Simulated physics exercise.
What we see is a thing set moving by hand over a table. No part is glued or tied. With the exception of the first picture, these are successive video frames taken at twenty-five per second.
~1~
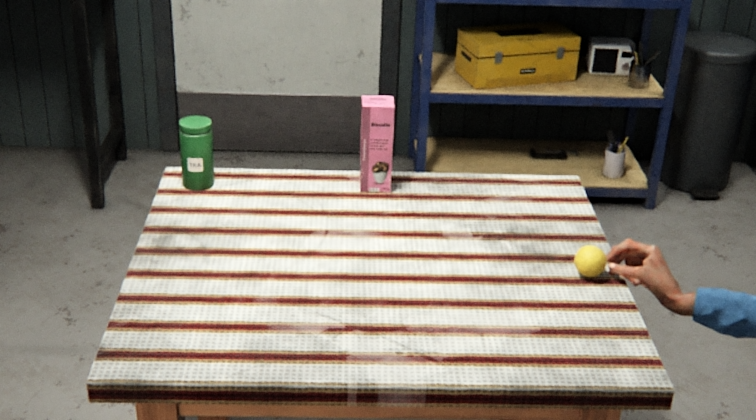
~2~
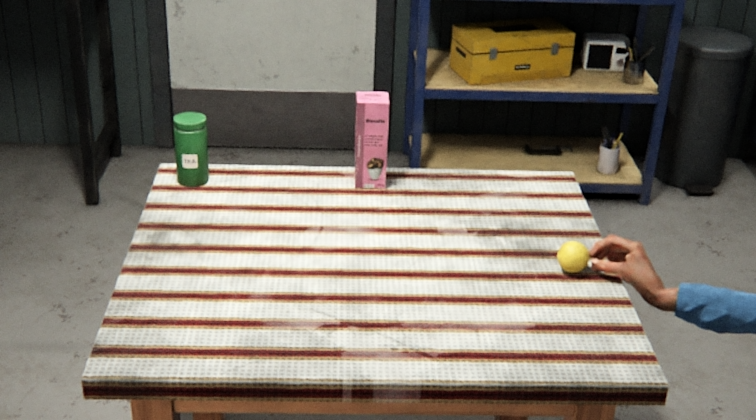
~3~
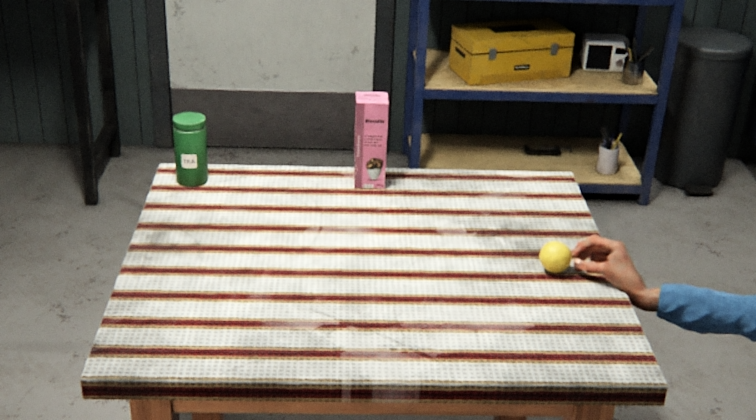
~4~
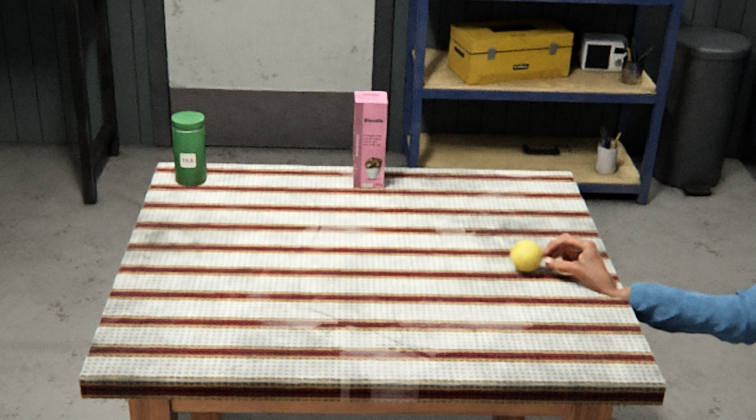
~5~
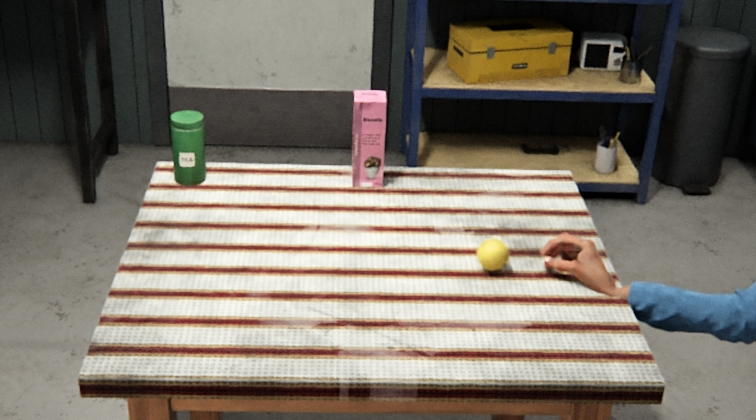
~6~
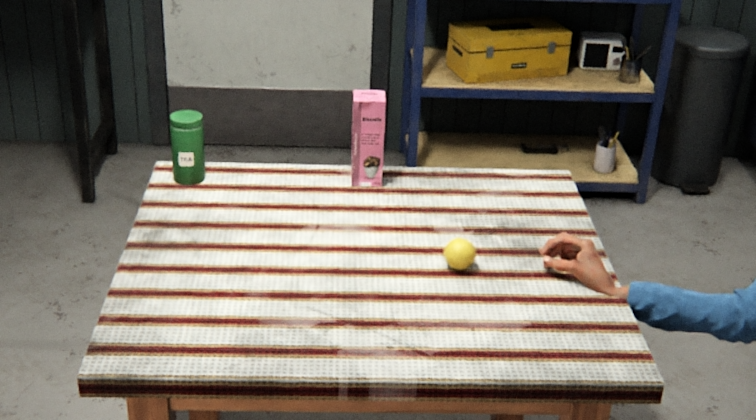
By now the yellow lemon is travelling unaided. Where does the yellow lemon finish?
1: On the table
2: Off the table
Off the table (2).
Then, 0.20 s past the last view, yellow lemon displaced well along near (304, 251).
Then, 0.40 s past the last view, yellow lemon displaced well along near (157, 248).
Then, 0.70 s past the last view, yellow lemon now off the table.
Then, 0.90 s past the last view, things are still on the move.
Finally, off the table, yellow lemon.
